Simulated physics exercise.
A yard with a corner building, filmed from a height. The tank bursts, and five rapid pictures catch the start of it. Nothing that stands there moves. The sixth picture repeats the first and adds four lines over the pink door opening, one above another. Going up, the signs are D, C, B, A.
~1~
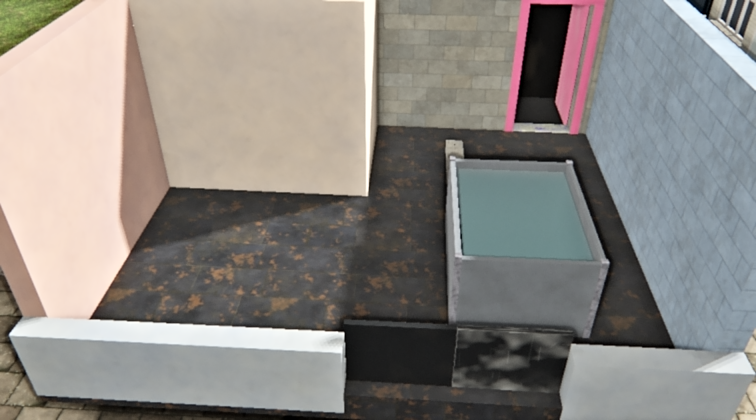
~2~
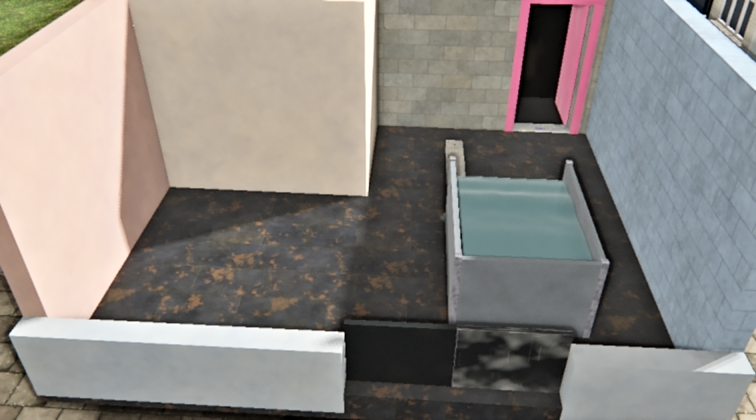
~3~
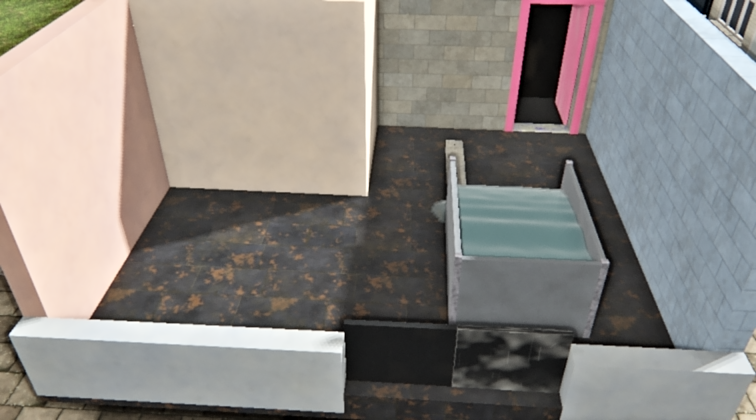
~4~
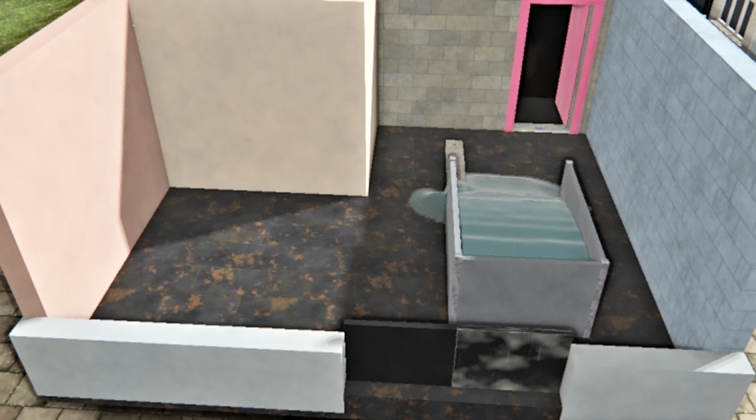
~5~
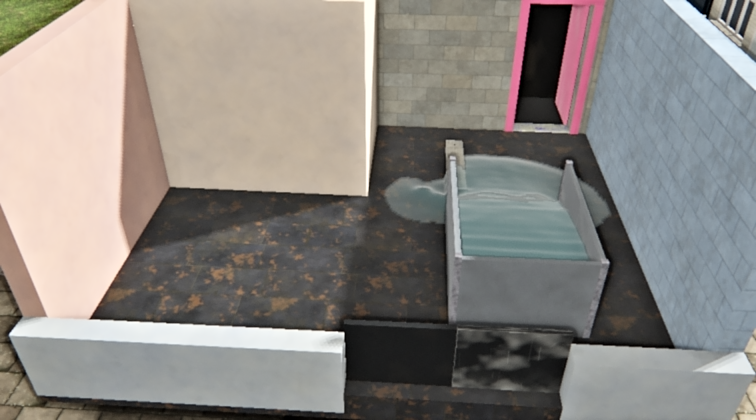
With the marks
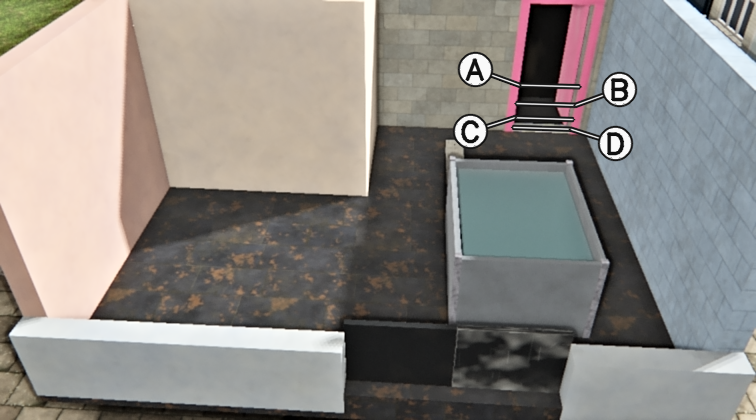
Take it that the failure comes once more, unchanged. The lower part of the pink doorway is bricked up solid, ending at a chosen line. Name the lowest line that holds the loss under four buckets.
I would pick mark B.
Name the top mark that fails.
It is C.
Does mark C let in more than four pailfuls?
Yes, it does.
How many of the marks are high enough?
Two of them.
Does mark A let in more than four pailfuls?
No, that is safe.
In white, A at (549, 85); B at (546, 104); C at (543, 118); D at (542, 128); from the bottom up D, C, B, A.
With A, nothing gets over.
With B, a splash gets over, under a bucket.
With C, about 13 bucketfuls get in.
With D, dozens of bucketfuls pour in.
